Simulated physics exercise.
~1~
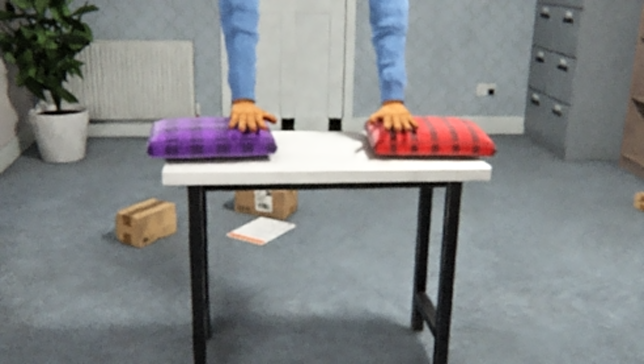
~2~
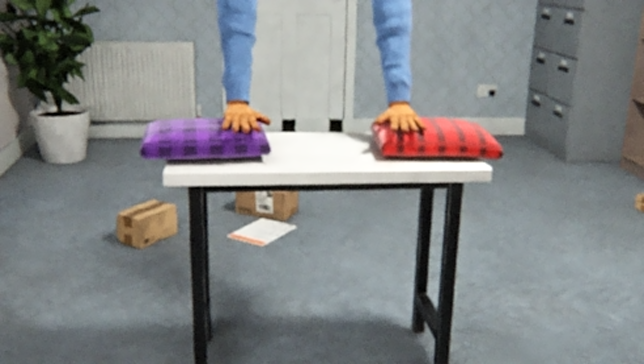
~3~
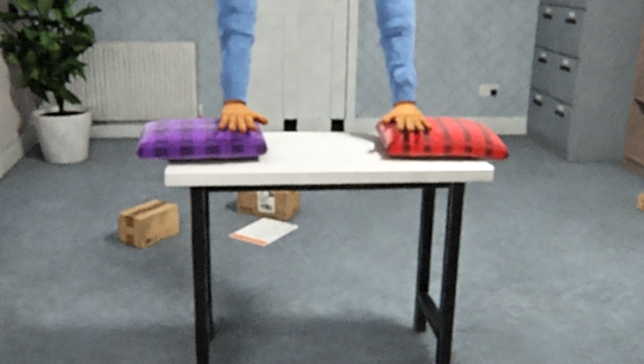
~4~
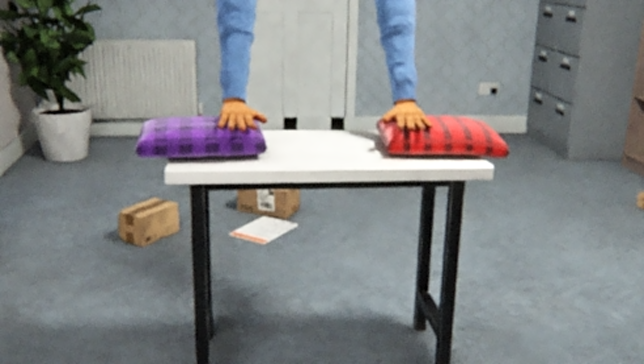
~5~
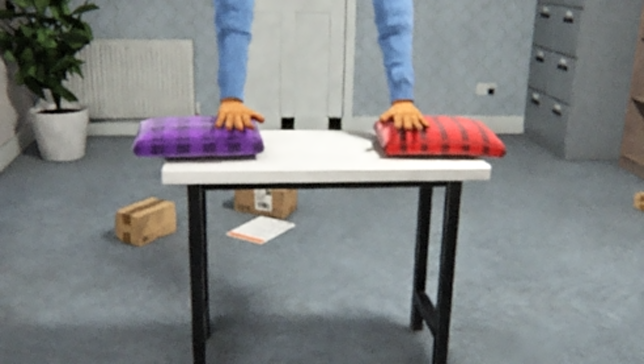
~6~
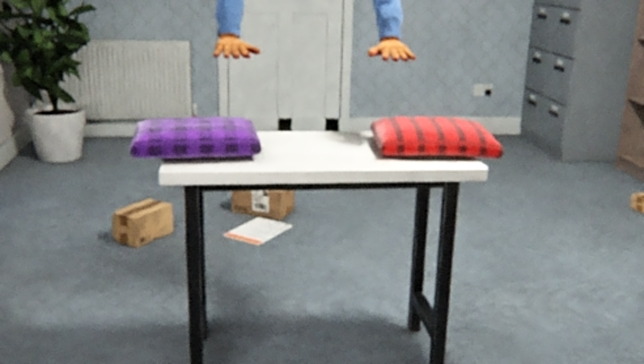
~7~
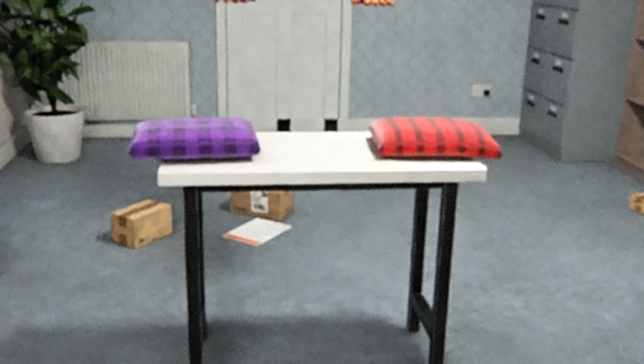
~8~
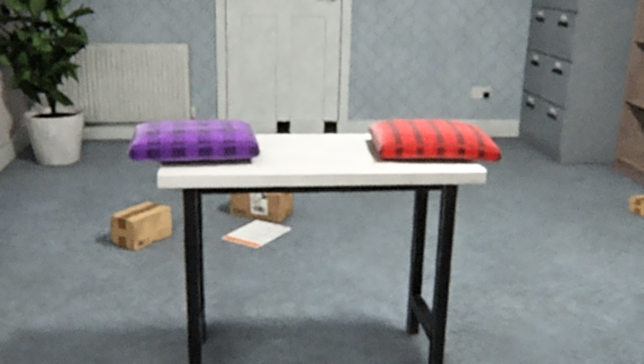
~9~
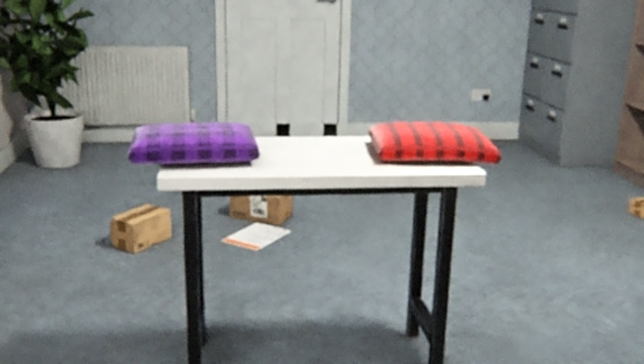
A pair of hands slid a purple cushion slightly left and a red pillow slightly right on a white bench, then let go and lifted out of view, leaving both lying still near opposite ends of the top.
